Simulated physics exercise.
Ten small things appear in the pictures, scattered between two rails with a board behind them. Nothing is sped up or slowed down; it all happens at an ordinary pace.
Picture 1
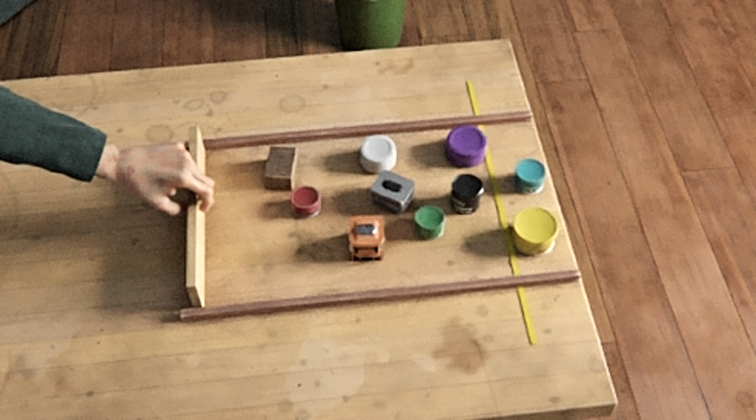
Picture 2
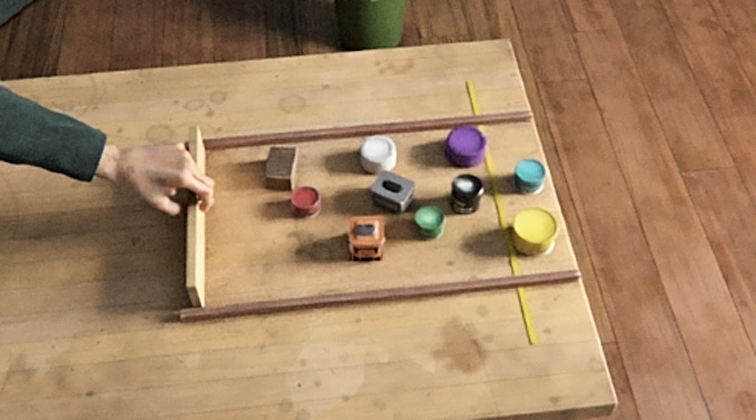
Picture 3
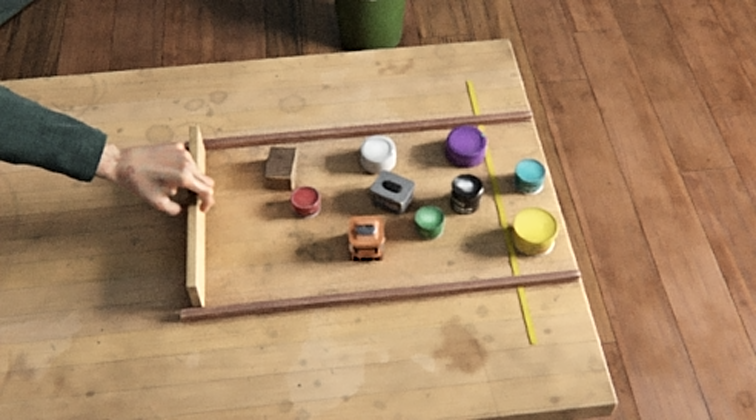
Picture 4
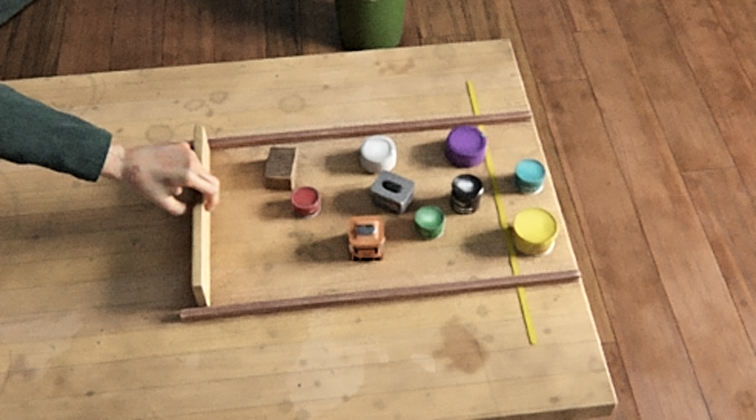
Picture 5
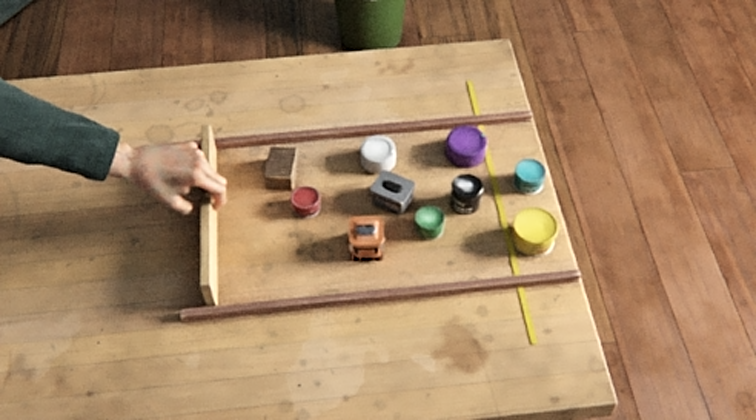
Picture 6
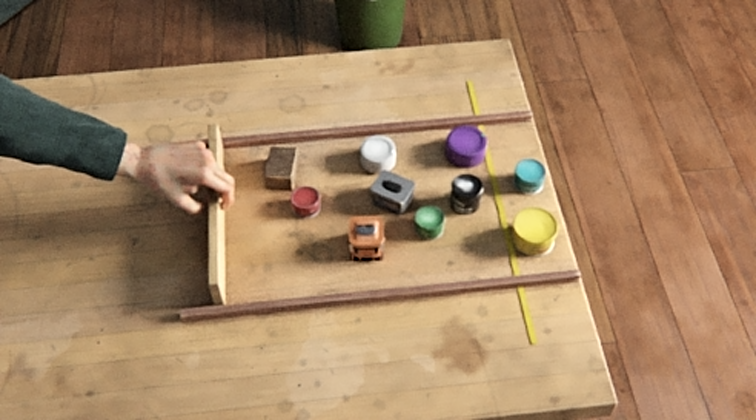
A hand held a wooden board still between two rails, then slid it a short way right toward the scattered small pots, brown block and orange object, none of which moved.
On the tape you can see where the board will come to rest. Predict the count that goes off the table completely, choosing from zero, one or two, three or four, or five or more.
So in the end, three or four bits get shoved clean off.
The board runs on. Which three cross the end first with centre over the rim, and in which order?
Purple lid, turquoise pot, black tub.
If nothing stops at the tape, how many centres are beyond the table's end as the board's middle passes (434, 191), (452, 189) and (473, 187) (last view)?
By position: 0 / 0 / 1.
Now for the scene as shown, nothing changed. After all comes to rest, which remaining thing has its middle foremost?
That one is the yellow tin.
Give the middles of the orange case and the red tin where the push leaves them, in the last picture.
Orange case: About (524, 222); red tin: About (510, 183).
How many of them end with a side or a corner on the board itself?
Result: 3 in all.
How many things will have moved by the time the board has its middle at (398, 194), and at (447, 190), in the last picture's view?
At first I count 8, and then 8.
Soon after, none off yet; turquoise pot at rest near (529, 177); yellow tin at rest near (534, 232); purple lid at rest near (466, 147).
In the end, the number that fall off is three or four; gone, black tub, purple lid and turquoise pot.
